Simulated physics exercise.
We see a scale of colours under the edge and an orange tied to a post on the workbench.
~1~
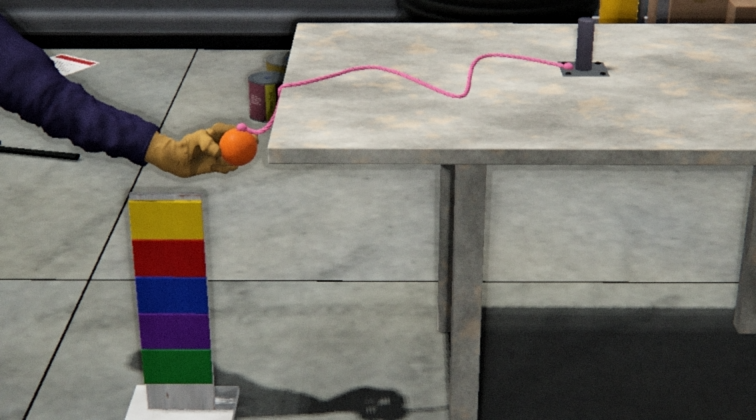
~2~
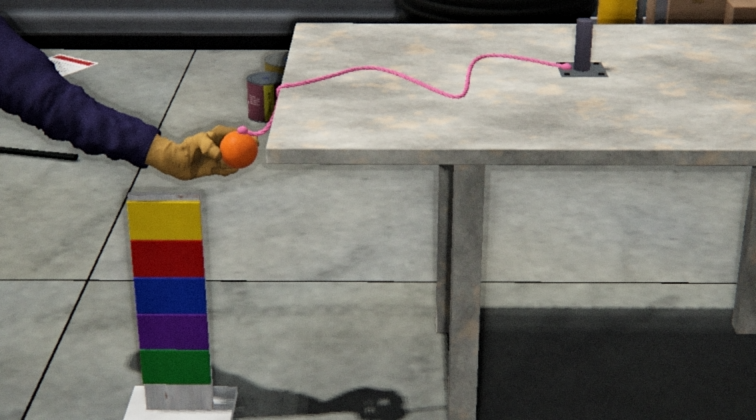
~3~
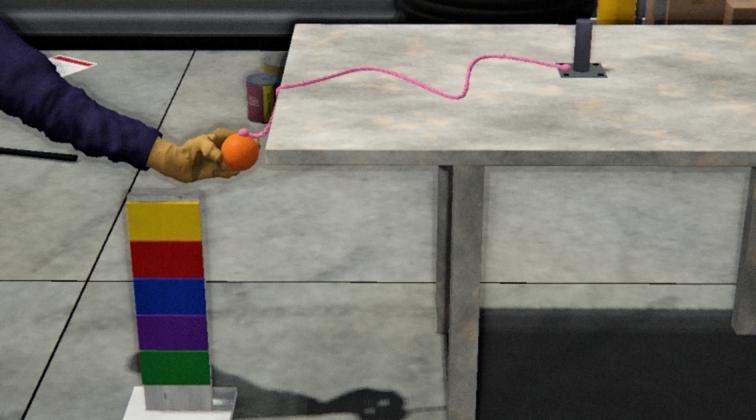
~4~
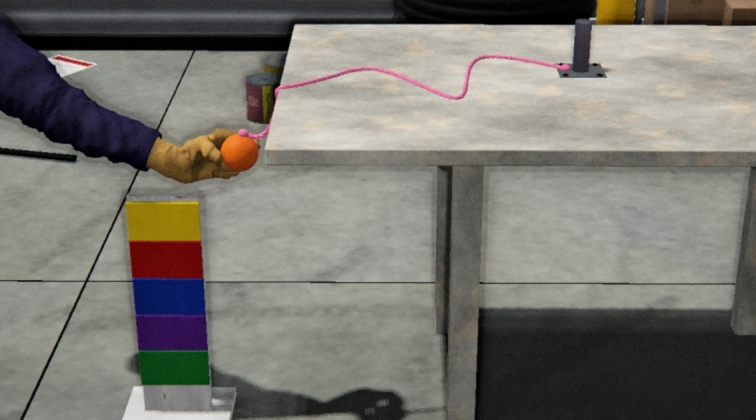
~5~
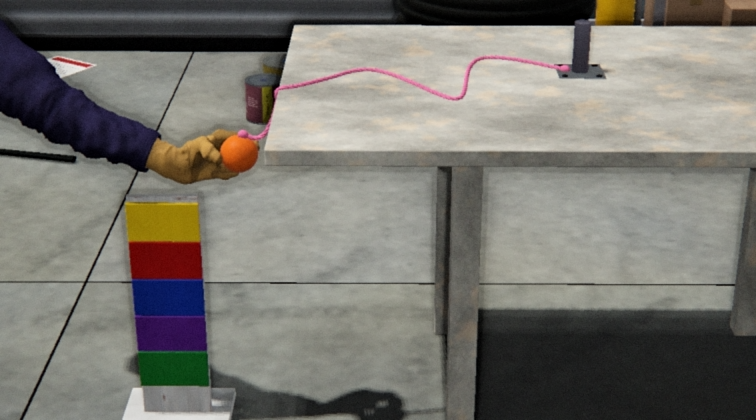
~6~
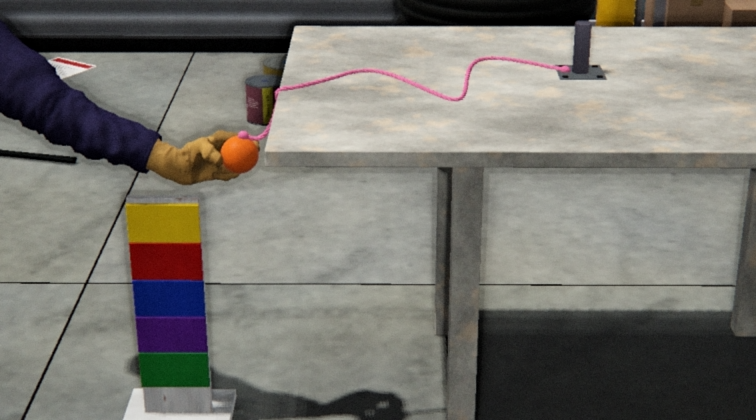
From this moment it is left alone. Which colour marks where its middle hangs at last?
Purple.
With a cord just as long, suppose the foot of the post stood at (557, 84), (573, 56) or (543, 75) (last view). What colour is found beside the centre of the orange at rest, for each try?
For the first it is green, for the second purple, for the third green.
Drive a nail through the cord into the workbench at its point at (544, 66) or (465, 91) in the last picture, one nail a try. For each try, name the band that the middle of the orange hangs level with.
Purple, then red.
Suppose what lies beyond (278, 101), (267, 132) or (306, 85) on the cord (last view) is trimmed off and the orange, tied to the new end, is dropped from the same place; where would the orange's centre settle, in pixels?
Try by try, the places come out as (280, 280), (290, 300) and (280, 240).
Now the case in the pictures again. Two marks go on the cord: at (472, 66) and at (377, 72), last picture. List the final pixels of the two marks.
(450, 77) and (282, 142), approximately.
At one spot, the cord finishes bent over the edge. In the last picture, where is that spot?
It is around (417, 85).
Soon after, orange near (252, 309); level with blue.
After that, orange near (312, 317); level with purple.
And then, orange near (276, 326); level with purple.
In the end, orange near (291, 324); level with purple. The cord holds its middle at purple.
